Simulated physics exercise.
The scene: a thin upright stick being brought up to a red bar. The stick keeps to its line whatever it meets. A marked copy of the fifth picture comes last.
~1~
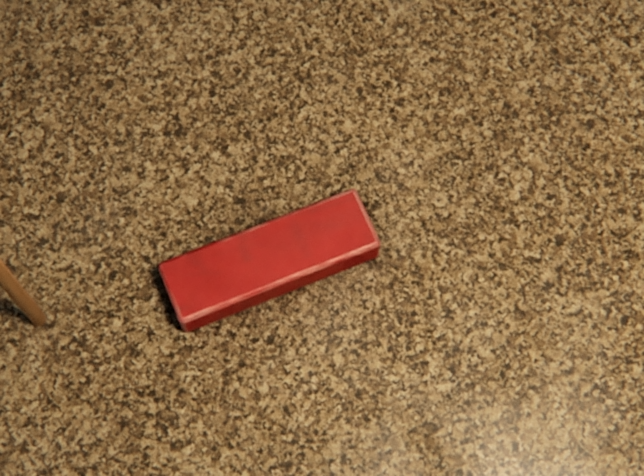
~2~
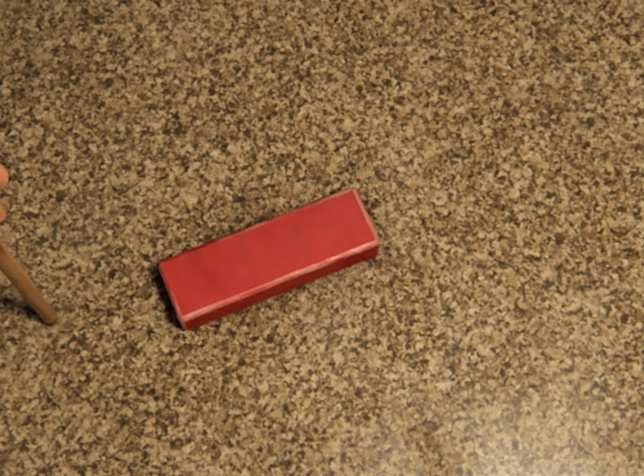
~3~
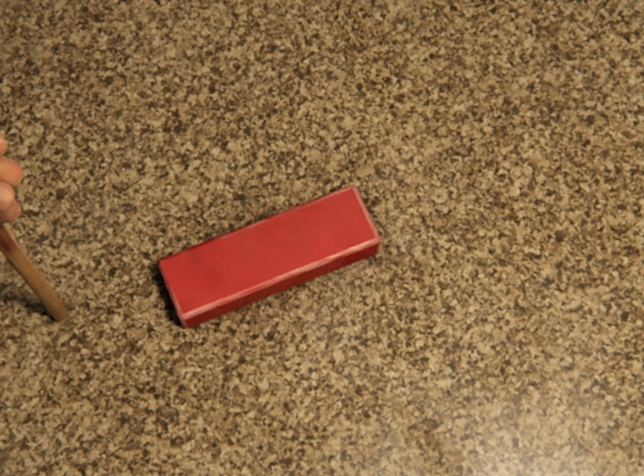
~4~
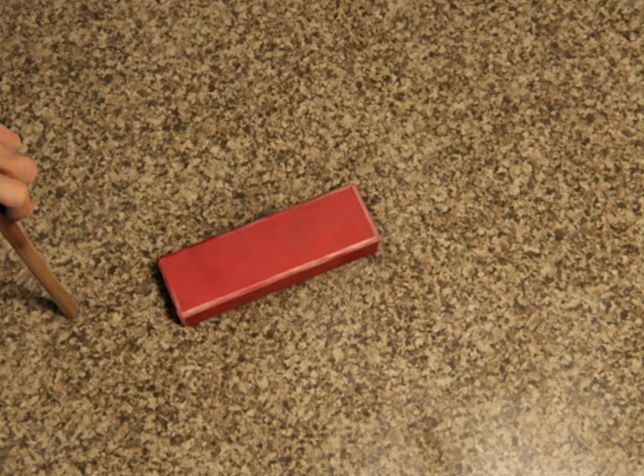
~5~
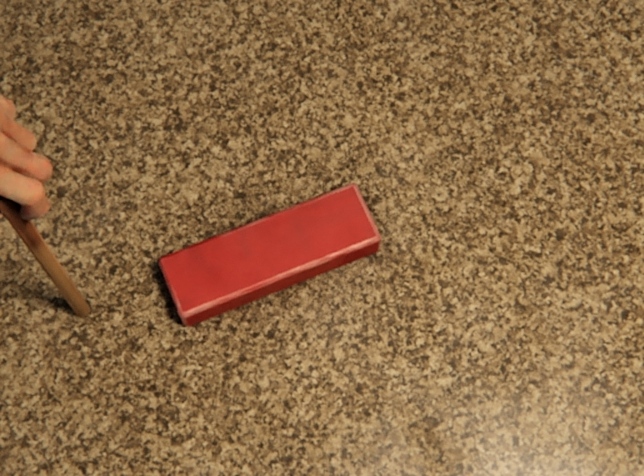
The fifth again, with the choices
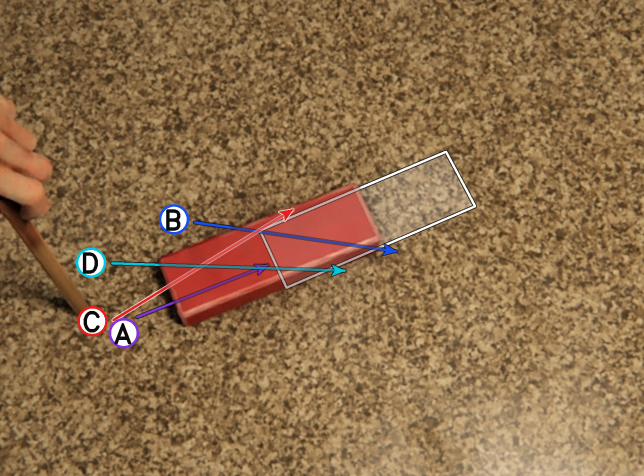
A red rectangular bar lies at a slight slant near the middle of a speckled brown and tan surface, seen from above at an angle by a steady camera. At the left edge, the lower part of a thin brown stick slides slowly rightward, its tip near the surface. Fingers gripping the stick come into view behind it, while the bar stays still, a gap remaining between them.
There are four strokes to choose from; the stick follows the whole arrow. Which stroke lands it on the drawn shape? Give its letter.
With A it matches the outline.
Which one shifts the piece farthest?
Stroke C.
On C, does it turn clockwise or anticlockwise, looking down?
On that stroke, clockwise.
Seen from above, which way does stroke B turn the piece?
On that stroke, clockwise.
On the marked copy, A from (137, 317) to (268, 265); B from (195, 222) to (396, 251); C from (113, 320) to (293, 210); D from (112, 263) to (345, 271).
Following A. Soon after the start, foot of the stick (186, 298), piece (288, 241).
Later, foot of the stick (234, 280), piece (336, 221).
In the end, foot of the stick (268, 266), piece (369, 206); it fills the outline.
As for the rest, B leaves the piece out of the outline, at (291, 281); C leaves the piece out of the outline, at (405, 210); D leaves the piece out of the outline, at (344, 304).
